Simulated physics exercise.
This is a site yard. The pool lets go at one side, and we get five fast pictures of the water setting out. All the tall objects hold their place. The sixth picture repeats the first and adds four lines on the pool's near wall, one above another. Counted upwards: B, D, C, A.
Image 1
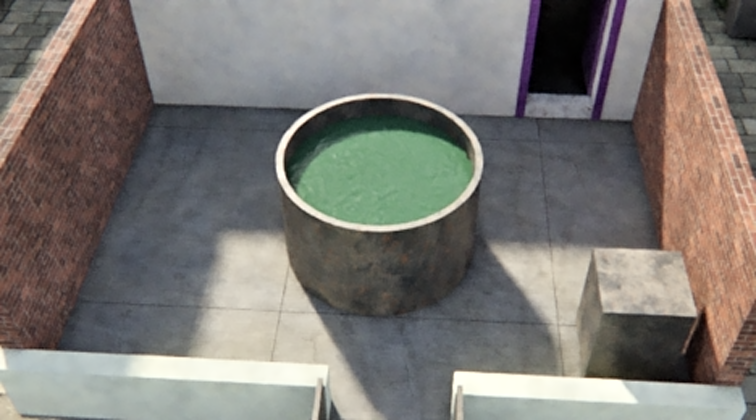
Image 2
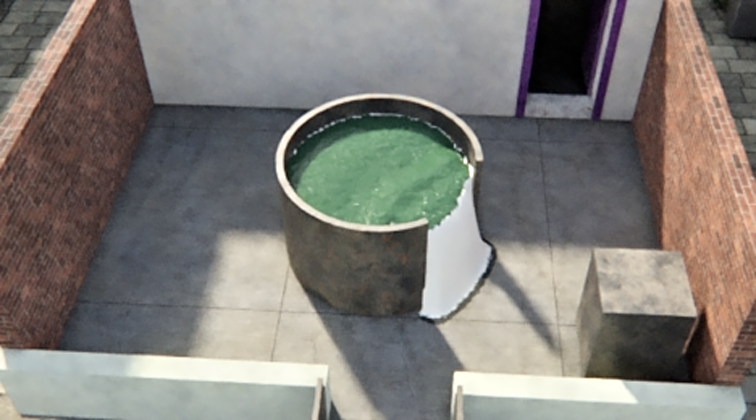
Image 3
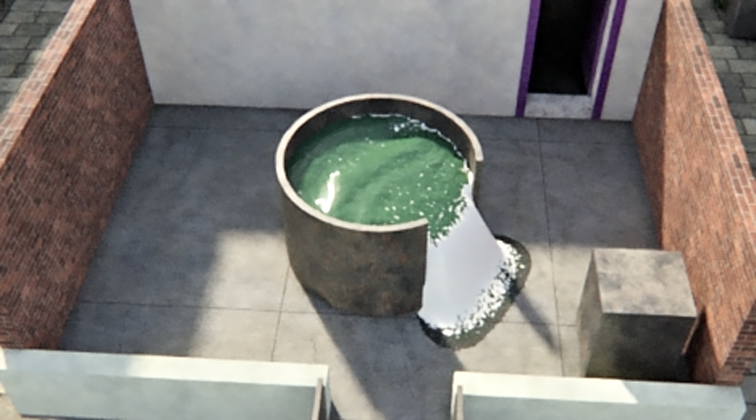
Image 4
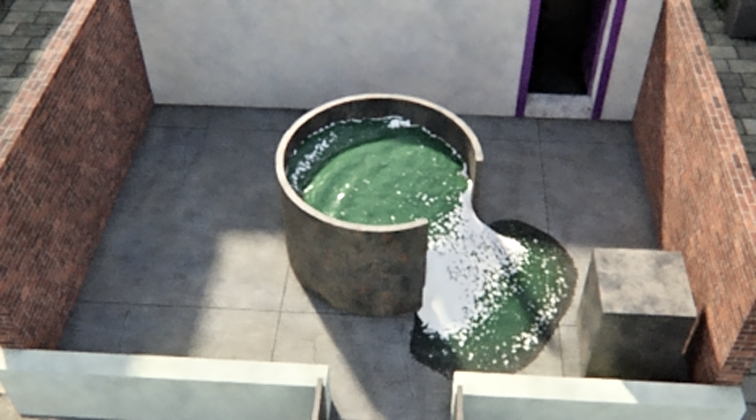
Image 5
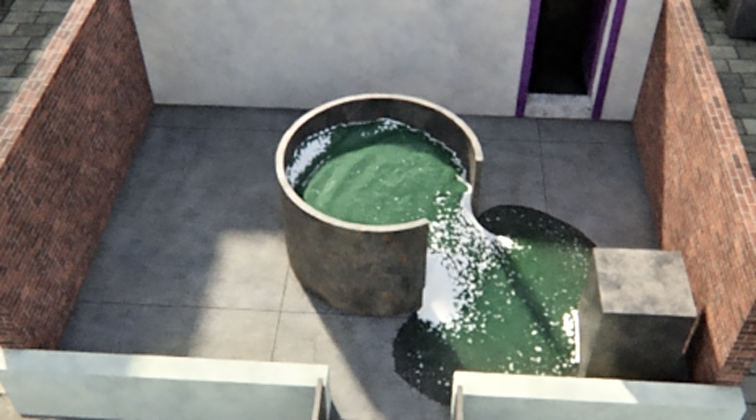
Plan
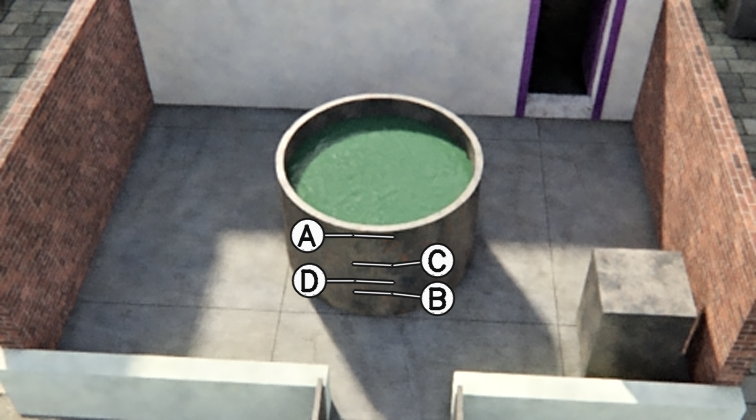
Green water pouring through a gap in a round tank's side, foaming and spreading across a walled concrete yard to a block.
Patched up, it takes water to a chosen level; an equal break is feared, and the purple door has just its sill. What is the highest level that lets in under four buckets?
Mark C.
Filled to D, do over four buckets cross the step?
No.
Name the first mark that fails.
The answer is A.
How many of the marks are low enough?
Three of them.
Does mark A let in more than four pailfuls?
Yes, it does.
In white, A at (372, 236); B at (373, 292); C at (373, 264); D at (373, 281); from the bottom up B, D, C, A.
With A, about 11 bucketfuls get in.
With B, nothing gets over.
With C, a bucket or two gets in.
With D, nothing gets over.
